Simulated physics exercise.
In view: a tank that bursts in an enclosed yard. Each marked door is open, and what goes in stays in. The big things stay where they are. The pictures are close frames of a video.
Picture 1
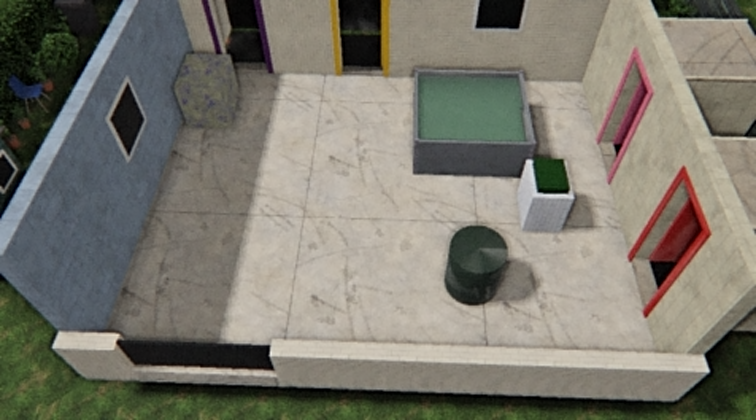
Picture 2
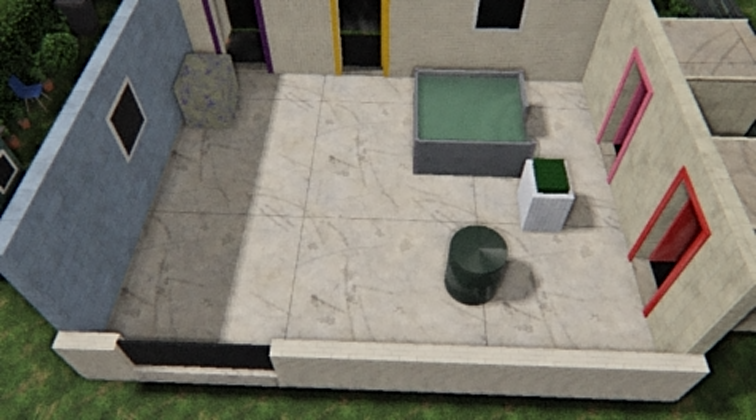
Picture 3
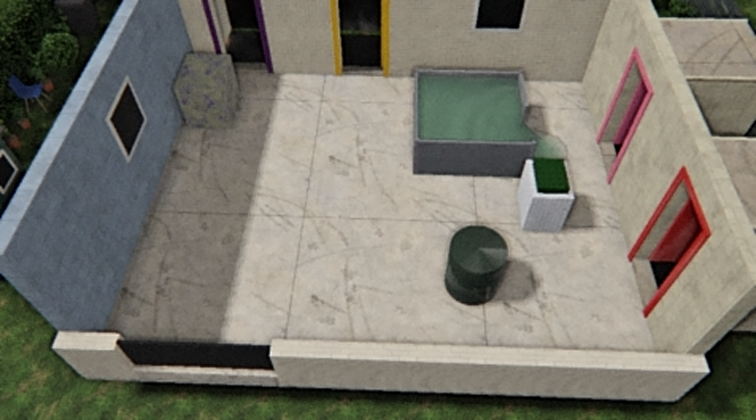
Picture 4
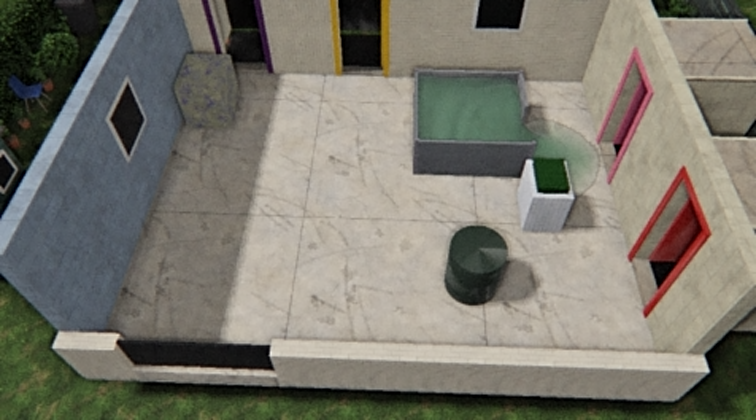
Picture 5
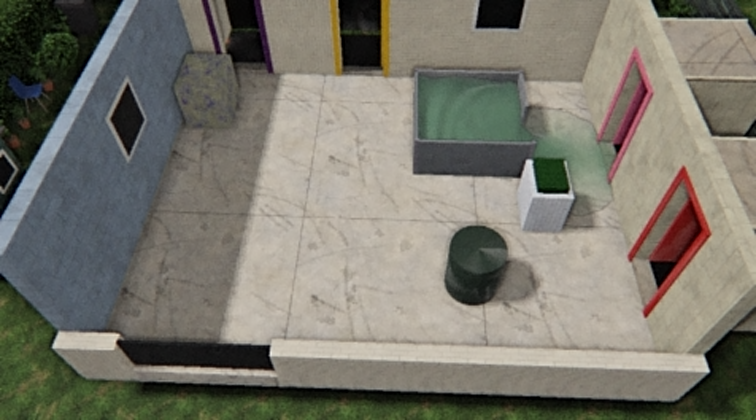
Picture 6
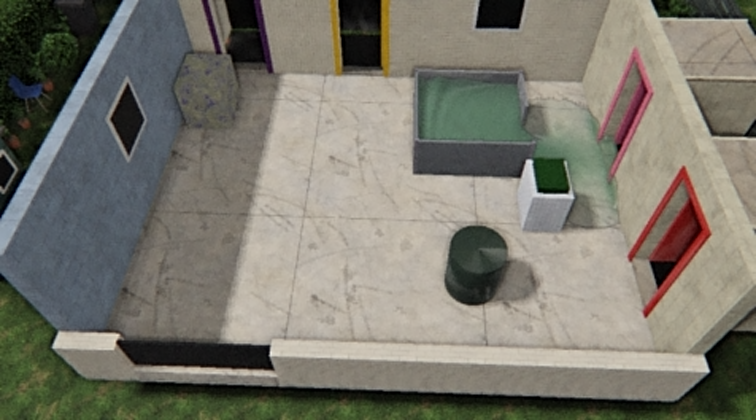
A walled yard with a pale, cracked stone floor is seen from high above, the view staying still. A grey tank of green water stands toward the back right, near a white block topped with green and a dark green cylinder, with purple and yellow doorways behind and pink and red openings at right. Water bursts from the tank's right side and spreads across the floor to the right wall.
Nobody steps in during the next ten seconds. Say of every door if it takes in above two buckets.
The purple door holds within the limit; the red door holds within the limit; the pink door floods; the yellow door holds within the limit.
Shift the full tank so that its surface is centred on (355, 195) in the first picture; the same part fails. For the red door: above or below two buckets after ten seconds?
In short: The red door lets more in.
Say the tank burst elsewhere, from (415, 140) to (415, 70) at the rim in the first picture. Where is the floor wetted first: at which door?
The yellow one.
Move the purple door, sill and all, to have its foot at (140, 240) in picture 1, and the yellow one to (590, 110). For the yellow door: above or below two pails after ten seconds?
In short: Yellow door lets more in.
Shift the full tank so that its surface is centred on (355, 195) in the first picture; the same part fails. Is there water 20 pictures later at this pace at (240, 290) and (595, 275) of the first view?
In that order: Flooded, covered.
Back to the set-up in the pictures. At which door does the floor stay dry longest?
It is the purple one.
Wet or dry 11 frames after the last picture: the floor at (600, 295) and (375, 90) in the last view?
In turn: Flooded, clear.
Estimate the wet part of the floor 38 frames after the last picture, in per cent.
Some 55 per cent.
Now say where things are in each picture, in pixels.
Still water in the tank at (471, 108), in the first picture.
The front is at a hidden place, out from the gap at (522, 145), in the second picture.
The front is at a hidden place, out from the gap at (522, 147), in the third picture.
The front is at (594, 154), out from the gap at (522, 148), in the fourth picture.
The front is at (619, 168), out from the gap at (522, 148), in the fifth picture.
The front is at (618, 219), out from the gap at (522, 148), in the sixth picture.
A moment on, water covers 10 % of the floor; the purple door not reached, the red door wet at the sill, nothing in, the pink door far over two buckets in, the yellow door not reached.
Next, water covers 20 % of the floor; the purple door not reached, the red door wet at the sill, nothing in, the pink door far over two buckets in, the yellow door not reached.
Then, water covers 30 % of the floor; the purple door not reached, the red door wet at the sill, nothing in, the pink door far over two buckets in, the yellow door not reached.
Later, water covers 55 % of the floor; the purple door wet at the sill, nothing in, the red door wet at the sill, nothing in, the pink door far over two buckets in, the yellow door wet at the sill, nothing in.
In the end, water covers 90 % of the floor; the purple door wet at the sill, nothing in, the red door wet at the sill, nothing in, the pink door far over two buckets in, the yellow door wet at the sill, nothing in.
